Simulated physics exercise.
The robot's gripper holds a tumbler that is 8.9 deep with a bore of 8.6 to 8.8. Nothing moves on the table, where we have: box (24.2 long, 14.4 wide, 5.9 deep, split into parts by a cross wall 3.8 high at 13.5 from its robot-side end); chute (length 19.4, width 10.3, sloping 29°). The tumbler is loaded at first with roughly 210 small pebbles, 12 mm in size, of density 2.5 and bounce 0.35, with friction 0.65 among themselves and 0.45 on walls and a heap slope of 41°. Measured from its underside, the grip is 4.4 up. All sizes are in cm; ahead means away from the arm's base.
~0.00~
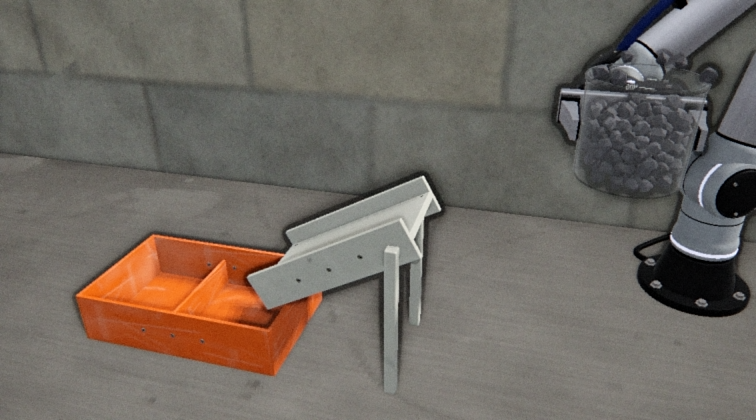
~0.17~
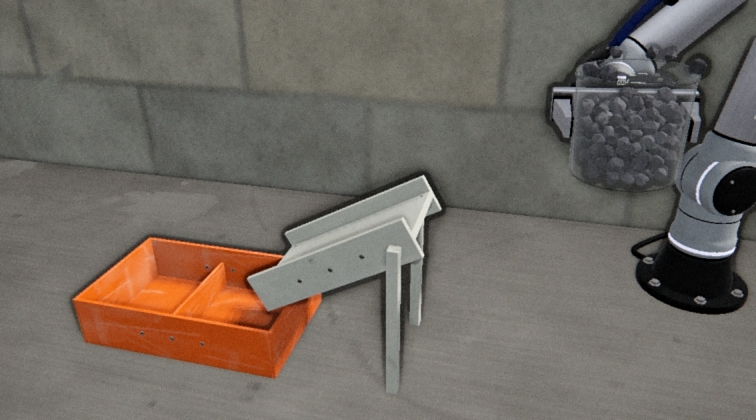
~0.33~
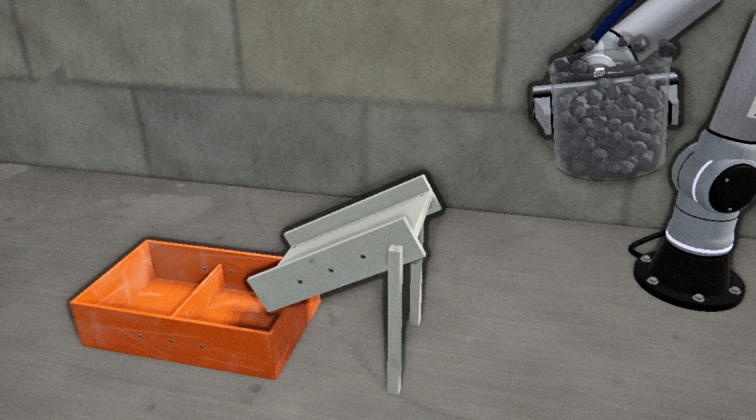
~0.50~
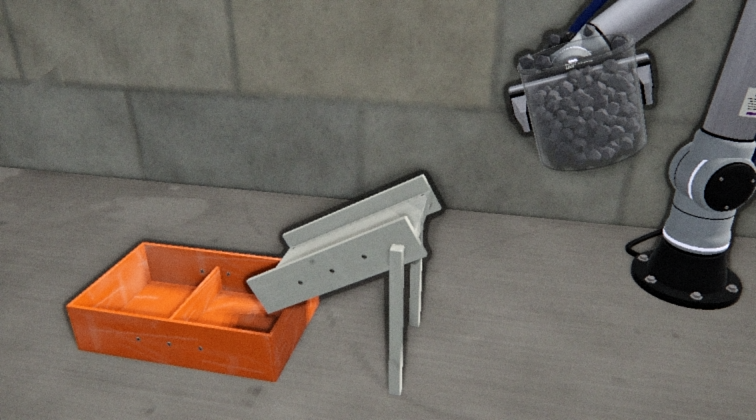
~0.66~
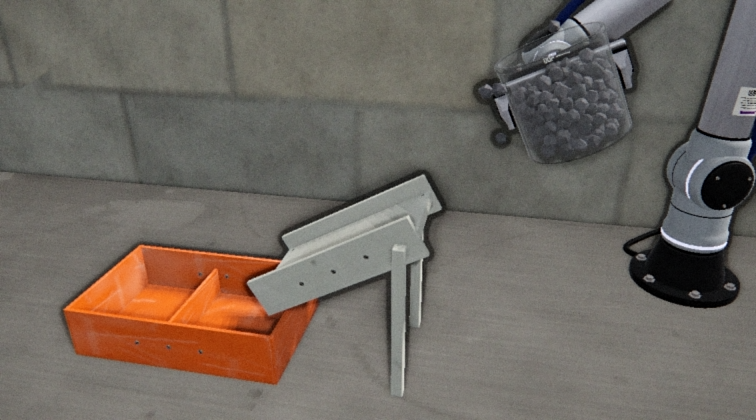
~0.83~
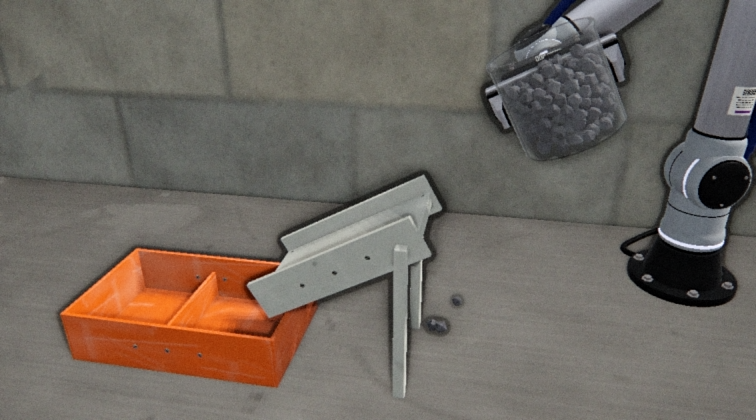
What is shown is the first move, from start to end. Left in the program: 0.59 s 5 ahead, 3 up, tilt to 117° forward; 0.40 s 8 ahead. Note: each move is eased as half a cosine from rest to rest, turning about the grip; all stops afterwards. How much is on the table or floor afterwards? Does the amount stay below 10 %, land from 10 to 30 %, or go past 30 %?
It lands from 10 to 30 %.
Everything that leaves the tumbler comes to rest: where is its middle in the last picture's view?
Centre estimate: Around (223, 327).
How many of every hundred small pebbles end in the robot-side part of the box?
The share comes to around 85 per cent.
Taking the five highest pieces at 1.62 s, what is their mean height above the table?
Height: Some 36 cm.
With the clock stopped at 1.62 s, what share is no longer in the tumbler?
About 55 in a hundred parts are out by then.
After 1.23 s, tilted 95° forward, highest piece 38 above the table; 207 in the tumbler, 4 on the table or floor.
After 1.62 s, tilted 117° forward, highest piece 37 above the table; 92 in the tumbler, 20 in the robot-side part, 18 on the table or floor, 81 on the chute or in flight.
After 2.02 s, tilted 117° forward, highest piece 29 above the table; 126 in the robot-side part, 31 on the table or floor, 7 in the tumbler, 2 in the far-side part, 45 on the chute or in flight.
After 3.07 s, tilted 117° forward, highest piece 4 above the table; 176 in the robot-side part, 31 on the table or floor, 4 in the far-side part.
In the end, 176 in the robot-side part, 31 on the table or floor, 4 in the far-side part. That is 15 % on the table or floor.
